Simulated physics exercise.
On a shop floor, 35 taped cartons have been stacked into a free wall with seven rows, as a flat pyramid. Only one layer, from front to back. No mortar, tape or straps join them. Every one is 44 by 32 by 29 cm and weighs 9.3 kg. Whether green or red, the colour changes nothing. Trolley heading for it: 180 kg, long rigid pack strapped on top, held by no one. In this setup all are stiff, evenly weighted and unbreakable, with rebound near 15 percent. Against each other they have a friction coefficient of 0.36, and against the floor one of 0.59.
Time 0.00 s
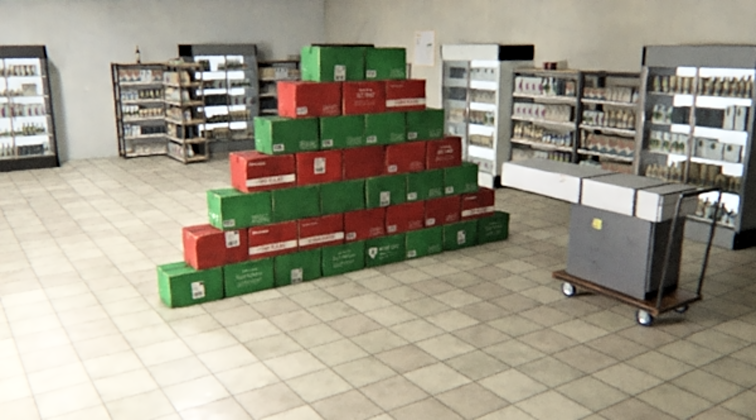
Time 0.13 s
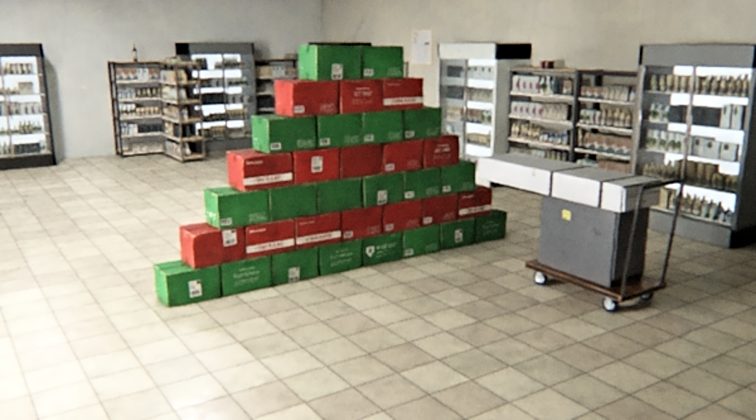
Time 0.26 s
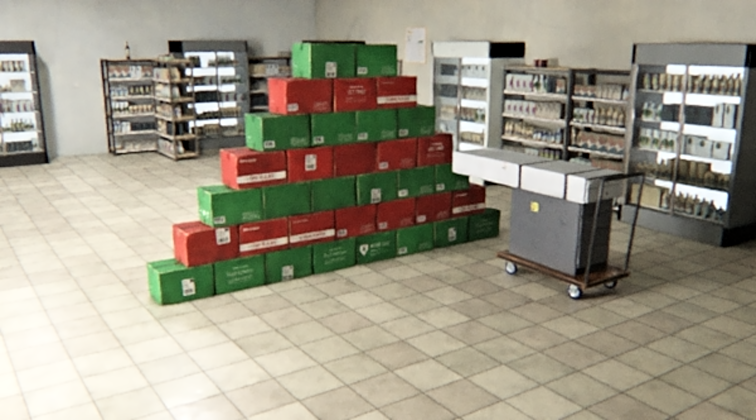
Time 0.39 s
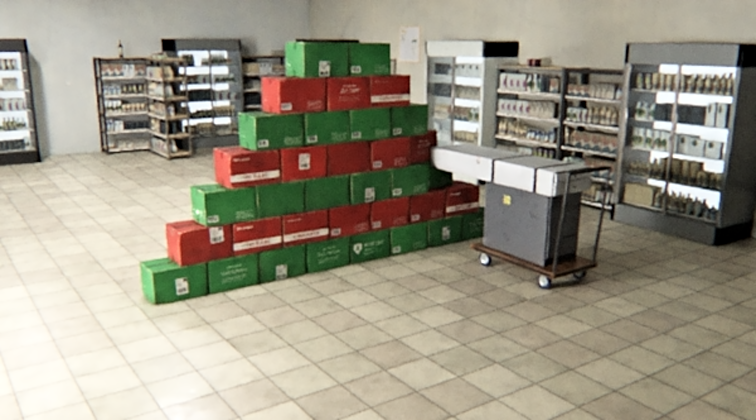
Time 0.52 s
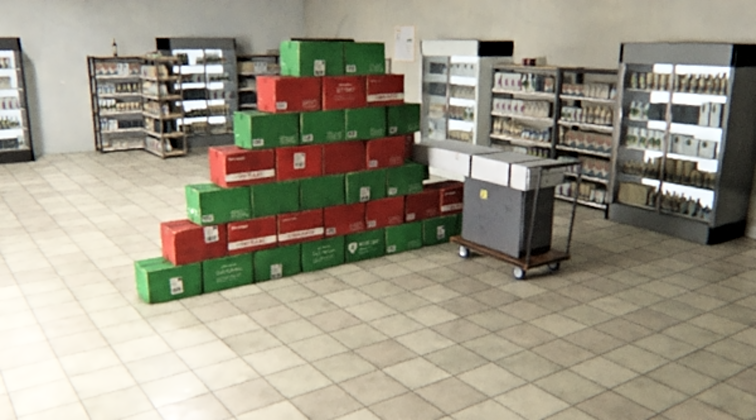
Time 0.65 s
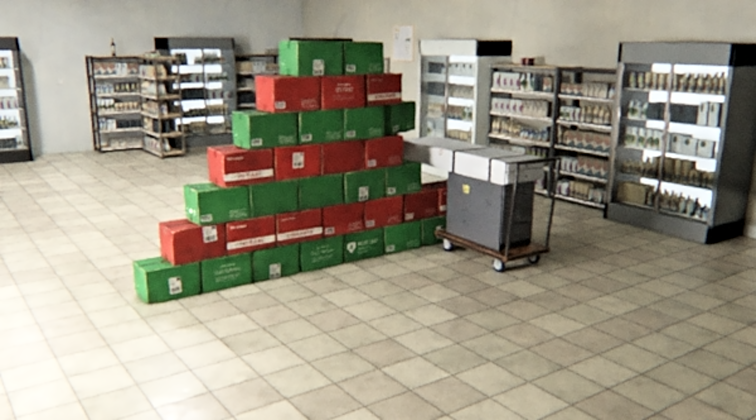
On a shop floor, a loaded trolley with nobody holding it rolled left toward a stepped stack of red and green cartons, then pushed into its right side, shifting a few of them.
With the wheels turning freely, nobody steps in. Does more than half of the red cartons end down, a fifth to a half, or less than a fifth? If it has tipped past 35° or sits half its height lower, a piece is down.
Less than a fifth of them end down.
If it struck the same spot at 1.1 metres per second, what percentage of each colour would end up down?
Result - green: 20%; red: 10%.
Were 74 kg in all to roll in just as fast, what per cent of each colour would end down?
You'd get green 0 and red 10 percent.
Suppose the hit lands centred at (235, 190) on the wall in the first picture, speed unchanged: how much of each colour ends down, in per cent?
For green it's 0 per cent, for red 10 per cent.
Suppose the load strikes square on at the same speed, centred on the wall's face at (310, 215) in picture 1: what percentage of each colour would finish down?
Per cent down - green: 40, red: 50.
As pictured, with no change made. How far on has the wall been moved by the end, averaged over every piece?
It works out to near 10 cm.
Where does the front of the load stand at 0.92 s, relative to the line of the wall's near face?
Some 95 cm beyond.
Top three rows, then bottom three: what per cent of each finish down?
Top: 0%, bottom: 0%.
After 0.76 s, load 77 cm past the wall's line, still rolling; none of the 15 red cartons down (1 of 35 in all colours); top red carton unmoved.
After 0.92 s, load 96 cm past the wall's line, still rolling; 1 of the 15 red cartons down (2 of 35 in all colours); top red carton unmoved.
After 1.20 s, load 1.16 m past the wall's line, still rolling; 1 of the 15 red cartons down (2 of 35 in all colours); top red carton unmoved.
At rest (1.9 s), load 1.14 m past the wall's line, still rolling; 1 of the 15 red cartons down (2 of 35 in all colours); top red carton unmoved; top green carton unmoved. That is 7 per cent. As the last picture would show them, middles, top red carton near (334, 91), top green carton near (311, 58).
